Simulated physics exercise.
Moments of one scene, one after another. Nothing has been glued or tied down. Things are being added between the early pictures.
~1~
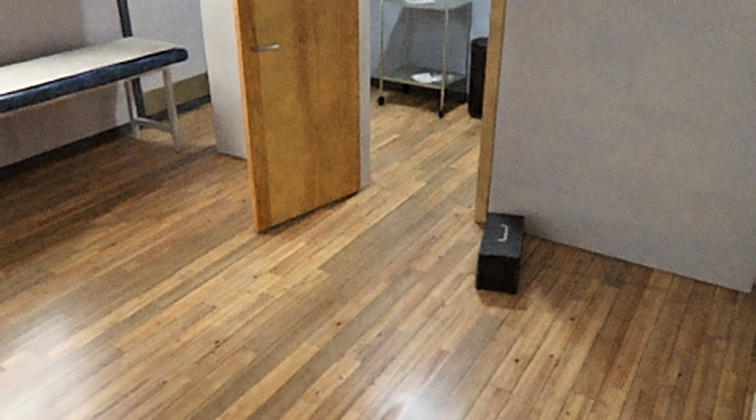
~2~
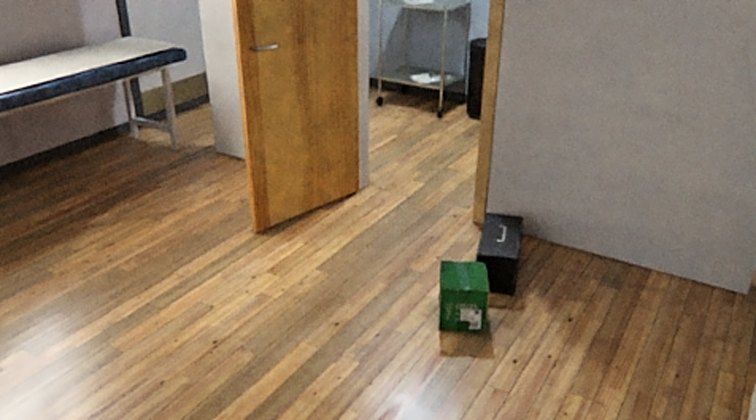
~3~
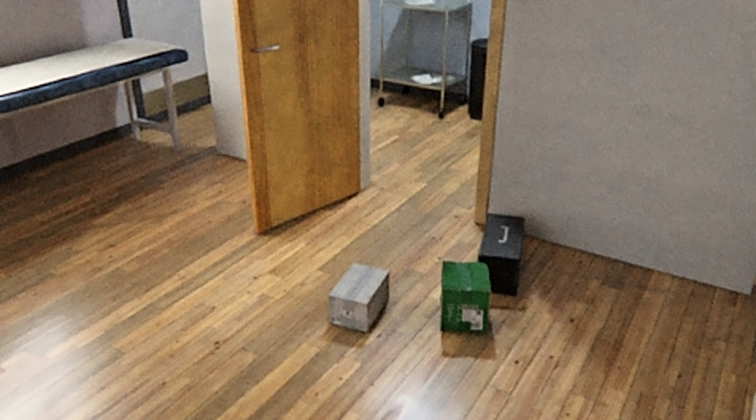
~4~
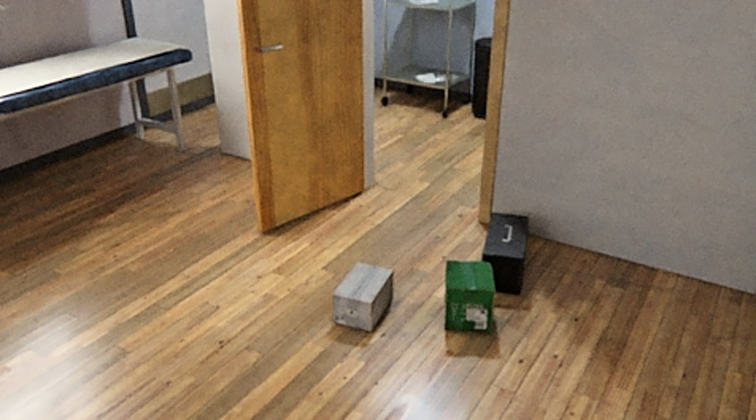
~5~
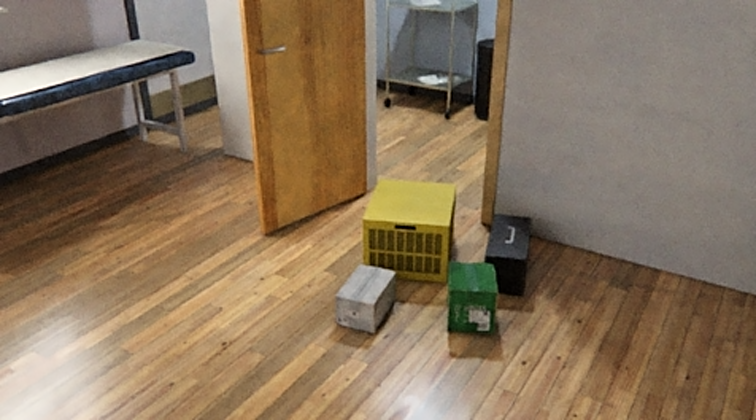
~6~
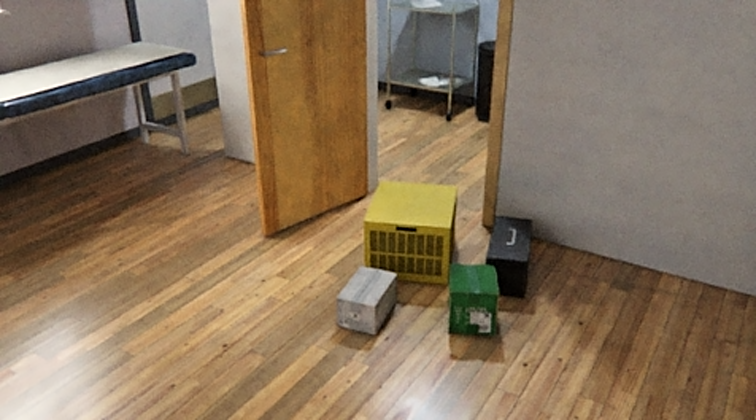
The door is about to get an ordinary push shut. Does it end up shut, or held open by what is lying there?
It ends up held open.
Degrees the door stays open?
Open angle: About 50°.
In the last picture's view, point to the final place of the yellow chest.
End point in the final view: About (434, 230).
Then, 0.50 s later than the last frame, open by 91°.
Then, 0.80 s later than the last frame, open by 72°.
Then, 1.10 s later than the last frame, open by 54°; yellow chest moved a little near (420, 230).
Then, 1.30 s later than the last frame, open by 50°; yellow chest moved a little near (429, 230).
When it is over, open by 48°; all 4 as before. End places, in pixels of the last picture, yellow chest near (434, 230).
